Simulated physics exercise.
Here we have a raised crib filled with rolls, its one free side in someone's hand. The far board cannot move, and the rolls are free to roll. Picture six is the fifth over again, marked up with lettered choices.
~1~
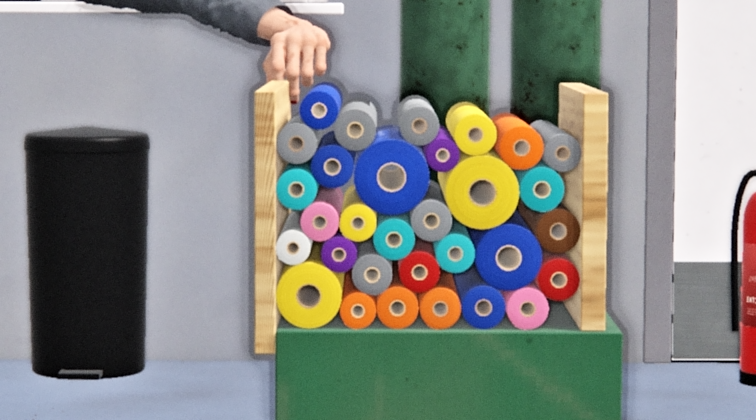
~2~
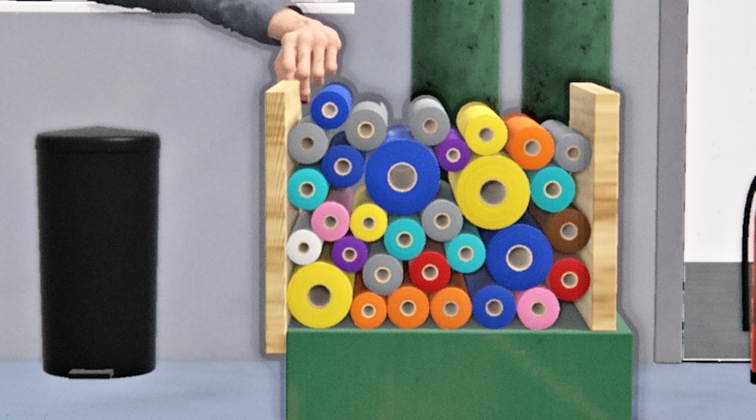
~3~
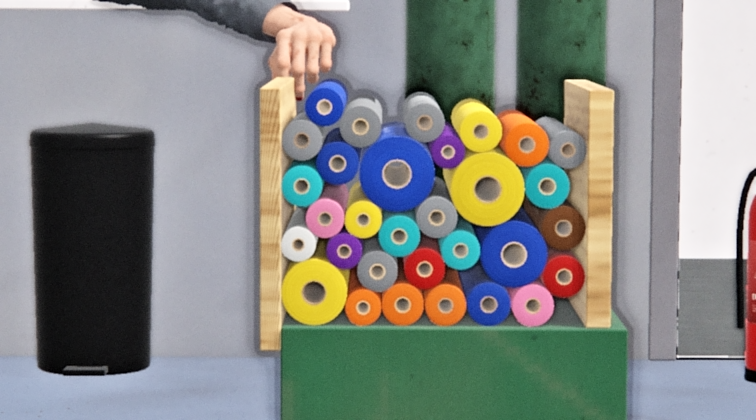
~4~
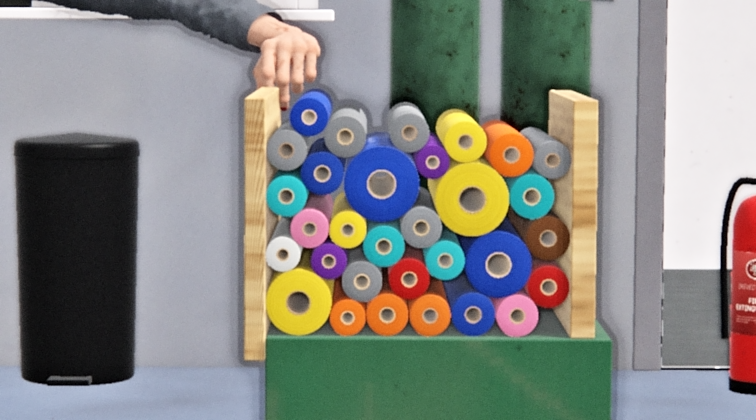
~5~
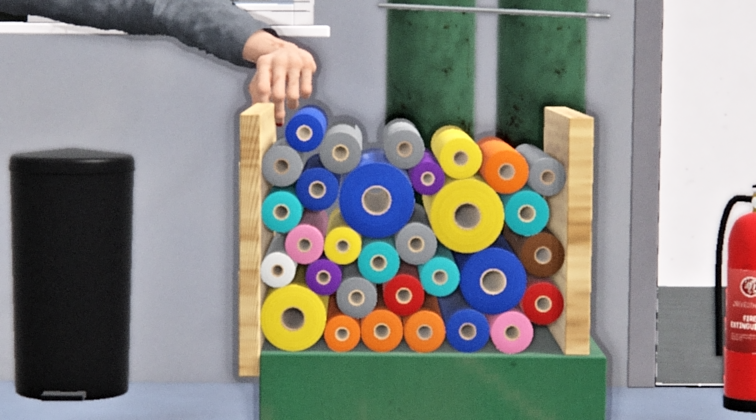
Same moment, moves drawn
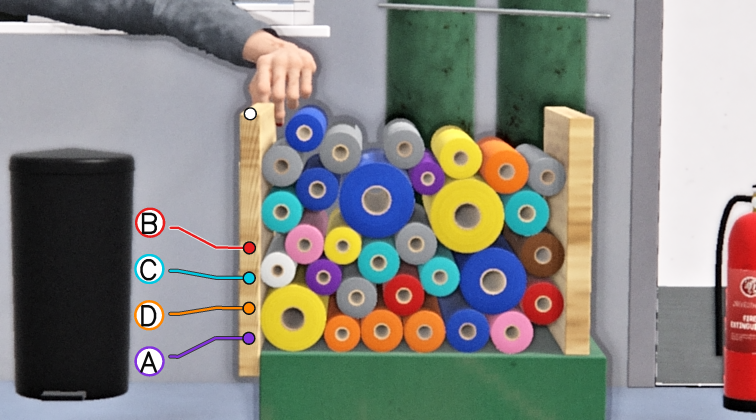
At first, coloured rolls sit stacked between two upright wooden boards on a green base, with a hand resting at the top of the left board. The view shifts slightly sideways and then up, bringing more of the red extinguisher at right into sight, while the hand, boards and rolls stay in place.
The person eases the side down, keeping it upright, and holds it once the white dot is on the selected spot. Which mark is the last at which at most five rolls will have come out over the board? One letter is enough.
Down to C.
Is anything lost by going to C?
At C: Yes.
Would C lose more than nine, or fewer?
Fewer than nine.
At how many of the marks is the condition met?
The number is two.
On the copy, A at (249, 339); B at (249, 248); C at (249, 278); D at (249, 308); the white dot at (250, 114).
On C. First, top of the board (261, 188).
Then, top of the board (260, 273).
Finally, top of the board (260, 278), three out over the board.
By contrast, A more than five out over the board; B one out over the board; D more than five out over the board.
